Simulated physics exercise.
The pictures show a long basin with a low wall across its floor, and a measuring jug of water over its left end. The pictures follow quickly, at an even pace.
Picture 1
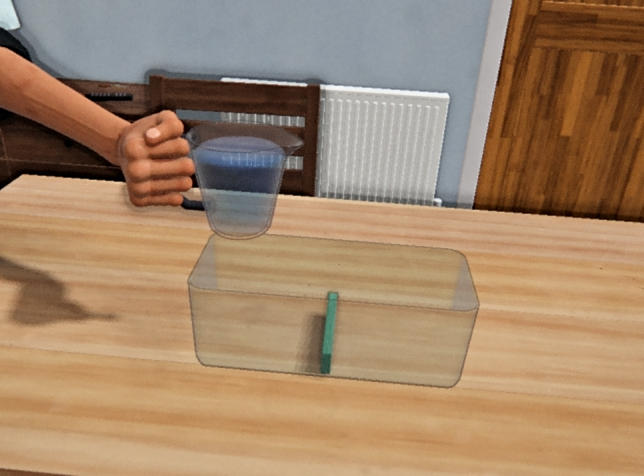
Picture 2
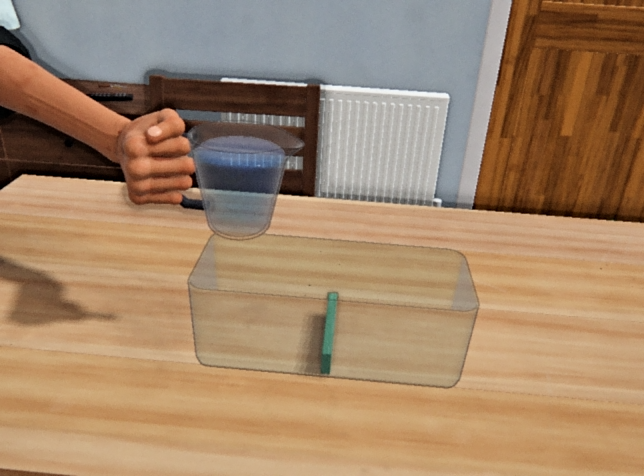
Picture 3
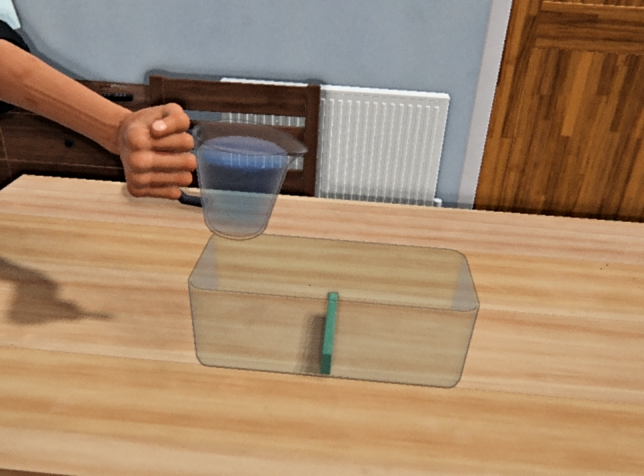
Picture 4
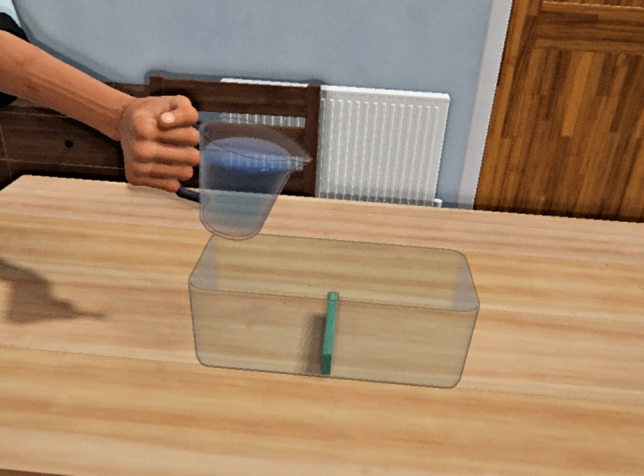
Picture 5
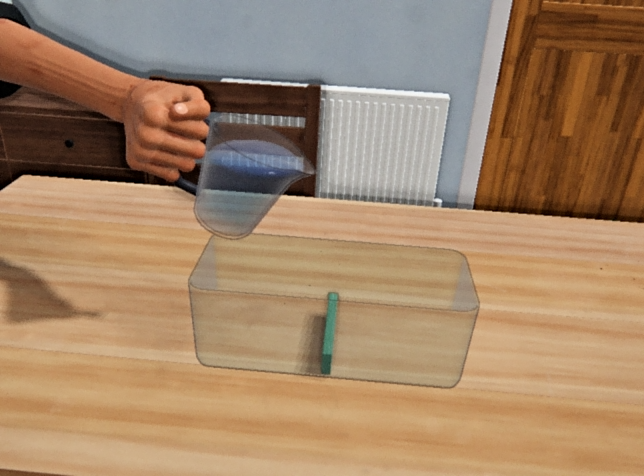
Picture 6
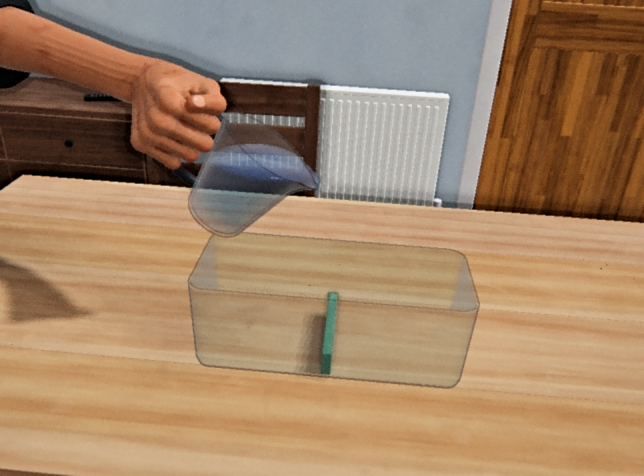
On a wooden table, a clear basin with a low green wall across its floor stayed still while a hand above its left end steadily tilted a jug of blue water to the right.
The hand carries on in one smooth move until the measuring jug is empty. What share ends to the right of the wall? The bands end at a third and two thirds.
The share right of the wall is from a third to two thirds.
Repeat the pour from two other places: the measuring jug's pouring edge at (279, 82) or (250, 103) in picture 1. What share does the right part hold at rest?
The first gives 35 %, the second 10 %.
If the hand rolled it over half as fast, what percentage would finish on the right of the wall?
Close to 65 per cent.
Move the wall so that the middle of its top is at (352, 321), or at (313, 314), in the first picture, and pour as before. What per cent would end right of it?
Near 20 % and 65 %.
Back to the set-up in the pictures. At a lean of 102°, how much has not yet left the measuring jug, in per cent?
Close to 40 per cent.
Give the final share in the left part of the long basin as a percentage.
Near 55 %.
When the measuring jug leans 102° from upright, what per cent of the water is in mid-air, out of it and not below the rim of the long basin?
Near 15 %.
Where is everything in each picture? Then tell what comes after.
Tilt 0°; pouring edge (303, 142); surface from (197, 146) to (287, 153); the long basin's rim runs from (201, 258) to (471, 280); the wall's top is at (330, 322), in the first frame.
Tilt 2°; pouring edge (304, 144); surface from (197, 145) to (286, 153), in the second frame.
Tilt 6°; pouring edge (308, 150); surface from (200, 144) to (290, 156), in the third frame.
Tilt 14°; pouring edge (312, 159); surface from (206, 145) to (296, 159), in the fourth frame.
Tilt 24°; pouring edge (316, 172); surface from (208, 150) to (306, 164), in the fifth frame.
Tilt 35°; pouring edge (317, 186); surface from (208, 158) to (308, 174); 2 per cent is over the edge, in the sixth frame.
A moment on, the measuring jug is tipped right over and 38 per cent is still to pour, 13 is left of the wall and 33 right of it.
Next, the measuring jug is tipped right over and 1 per cent is still to pour, 54 is left of the wall and 42 right of it.
Then the measuring jug is tipped right over and 0 per cent is still to pour, 56 is left of the wall and 43 right of it.
Later the measuring jug is tipped right over and 0 per cent is still to pour, 55 is left of the wall and 43 right of it.
At rest 55 per cent lies left of the wall, 43 right of it and 1 outside.
